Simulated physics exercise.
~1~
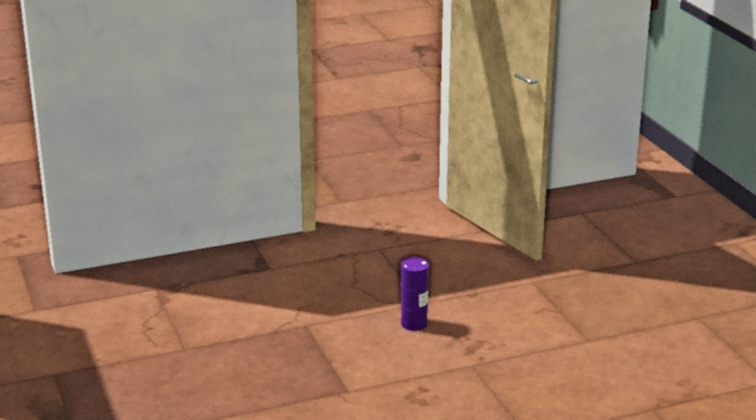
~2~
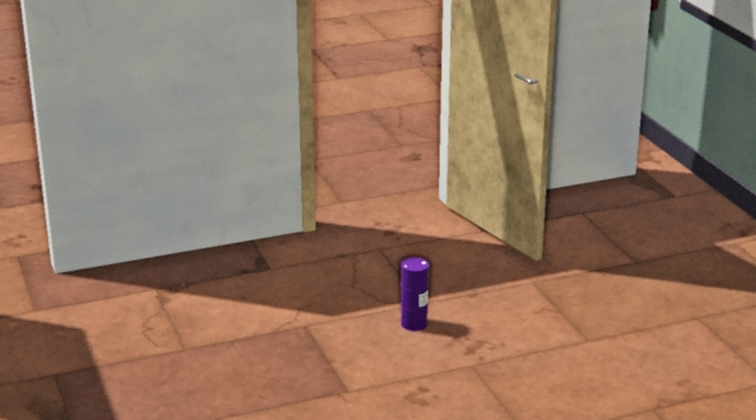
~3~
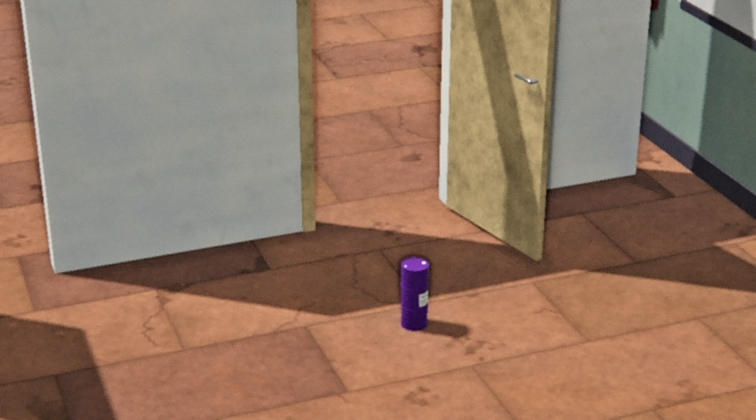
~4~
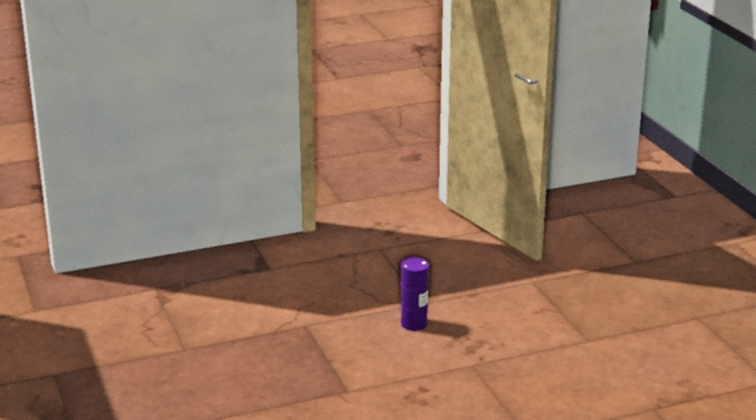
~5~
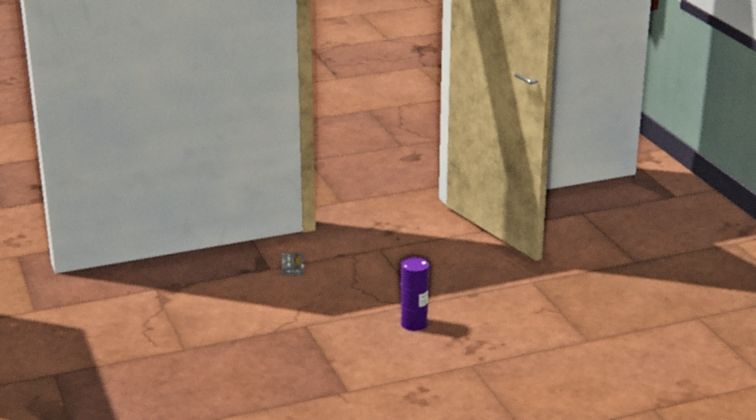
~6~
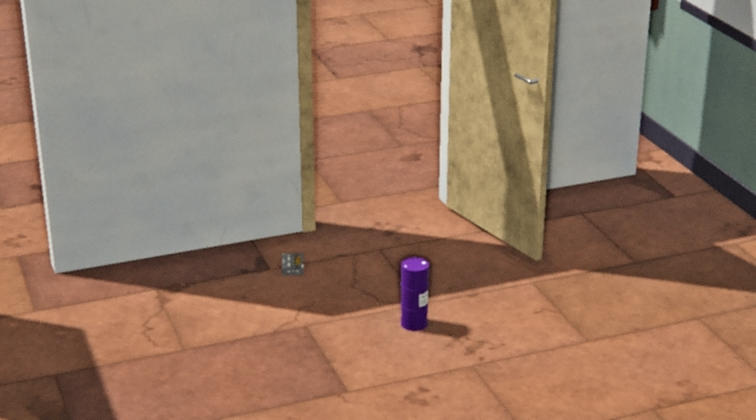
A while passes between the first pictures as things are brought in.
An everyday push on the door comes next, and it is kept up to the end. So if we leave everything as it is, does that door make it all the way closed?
It does.
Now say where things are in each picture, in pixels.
In the first frame, door wide open and still; purple canister (415, 295).
In the second frame, door wide open and still; purple canister (415, 295).
In the third frame, door wide open and still; purple canister (415, 295).
In the fourth frame, door wide open and still; purple canister (415, 295).
In the fifth frame, door wide open and still; purple canister (415, 295).
In the sixth frame, door wide open and still; grey packet (293, 264); purple canister (415, 295).
Then, 0.90 s past the last view, door 81° open.
Then, 1.70 s past the last view, door 48° open.
Then, 2.40 s past the last view, door 19° open.
Finally, door 0° open; both still in place. Final places as the last picture's camera would see them, grey packet near (293, 264).
